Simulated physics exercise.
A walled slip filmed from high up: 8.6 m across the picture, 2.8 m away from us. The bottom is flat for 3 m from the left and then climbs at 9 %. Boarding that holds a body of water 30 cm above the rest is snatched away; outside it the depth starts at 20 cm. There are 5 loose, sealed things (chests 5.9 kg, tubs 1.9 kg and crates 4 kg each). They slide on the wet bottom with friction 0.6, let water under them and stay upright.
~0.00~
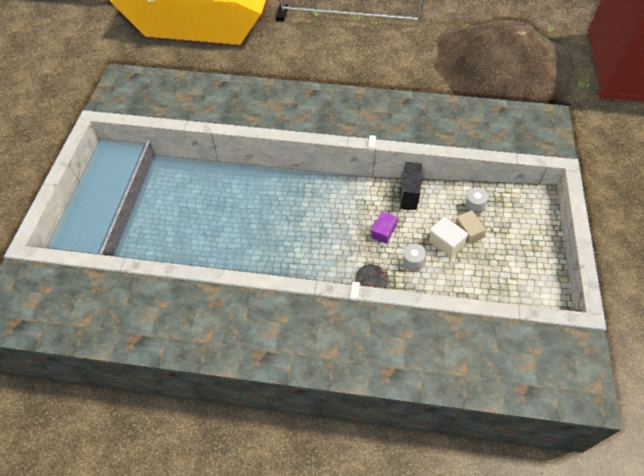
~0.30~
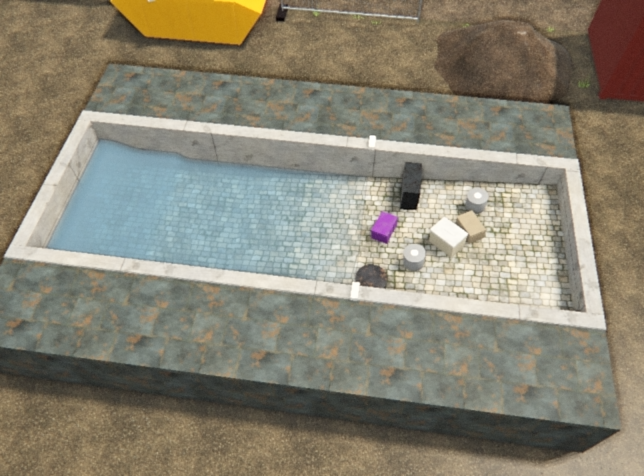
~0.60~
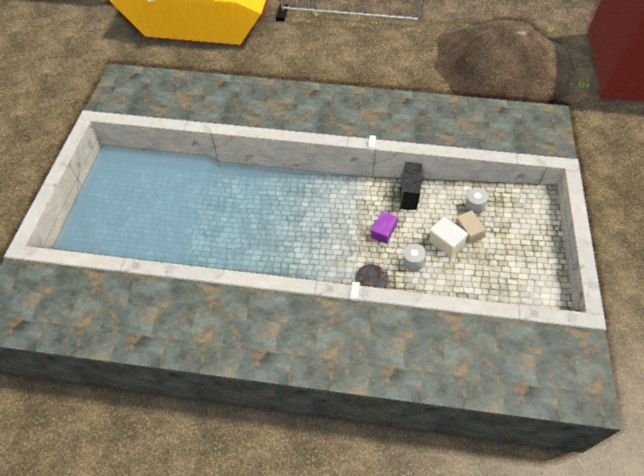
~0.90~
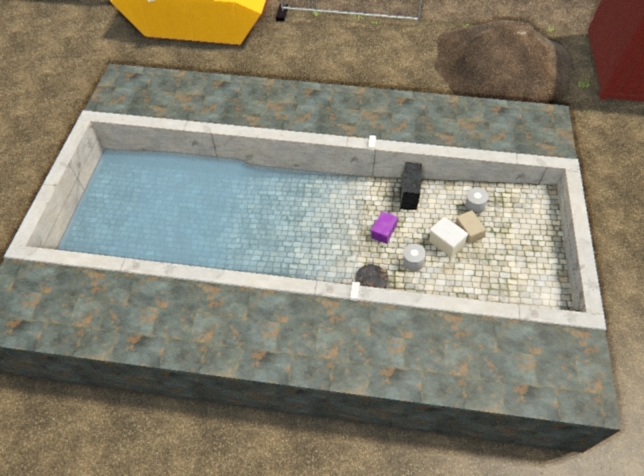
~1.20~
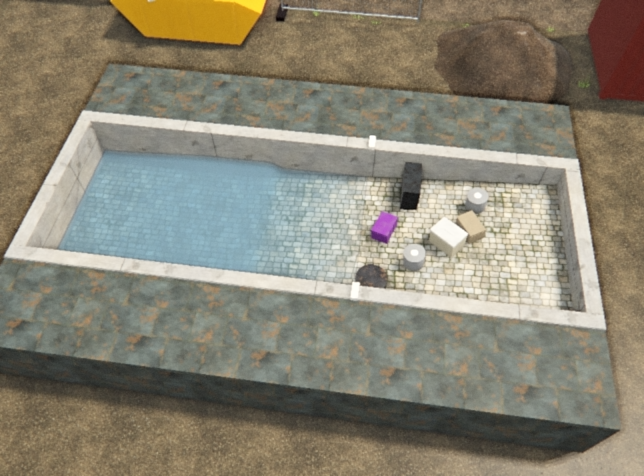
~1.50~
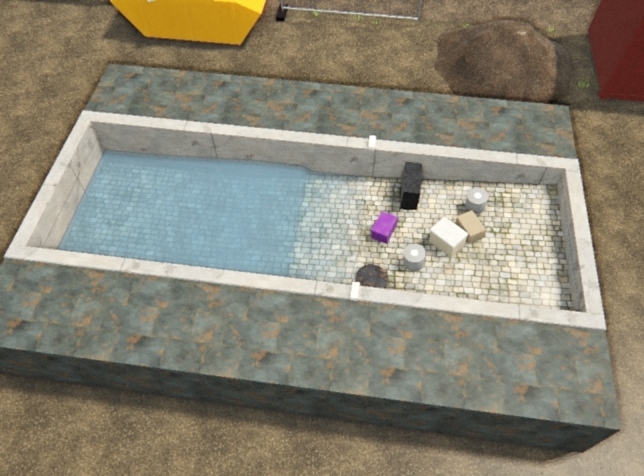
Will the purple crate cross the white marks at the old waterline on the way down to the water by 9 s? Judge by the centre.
Purple crate stays short.
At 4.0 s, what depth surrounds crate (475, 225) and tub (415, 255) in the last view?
Roughly 2 and 3 cm.
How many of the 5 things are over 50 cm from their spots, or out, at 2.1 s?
0 of them.
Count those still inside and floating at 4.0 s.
3 of them.
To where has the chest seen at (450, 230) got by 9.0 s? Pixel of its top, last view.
At about (485, 232).
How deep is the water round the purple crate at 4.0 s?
About 4 cm.
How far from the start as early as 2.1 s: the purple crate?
About 0 cm.
After 2.1 s the purple crate is near (386, 223), 0.0 m from its start, aground; 0 of 5 are over the mark; 0 afloat.
After 4.0 s the purple crate is near (462, 200), 1.4 m from its start, afloat; 0 of 5 are over the mark; 3 afloat.
After 6.3 s the purple crate is near (433, 178), 1.3 m from its start, afloat; 0 of 5 are over the mark; 2 afloat.
After 9.0 s the purple crate is near (435, 184), 1.2 m from its start, aground; 0 of 5 are over the mark; 1 afloat.
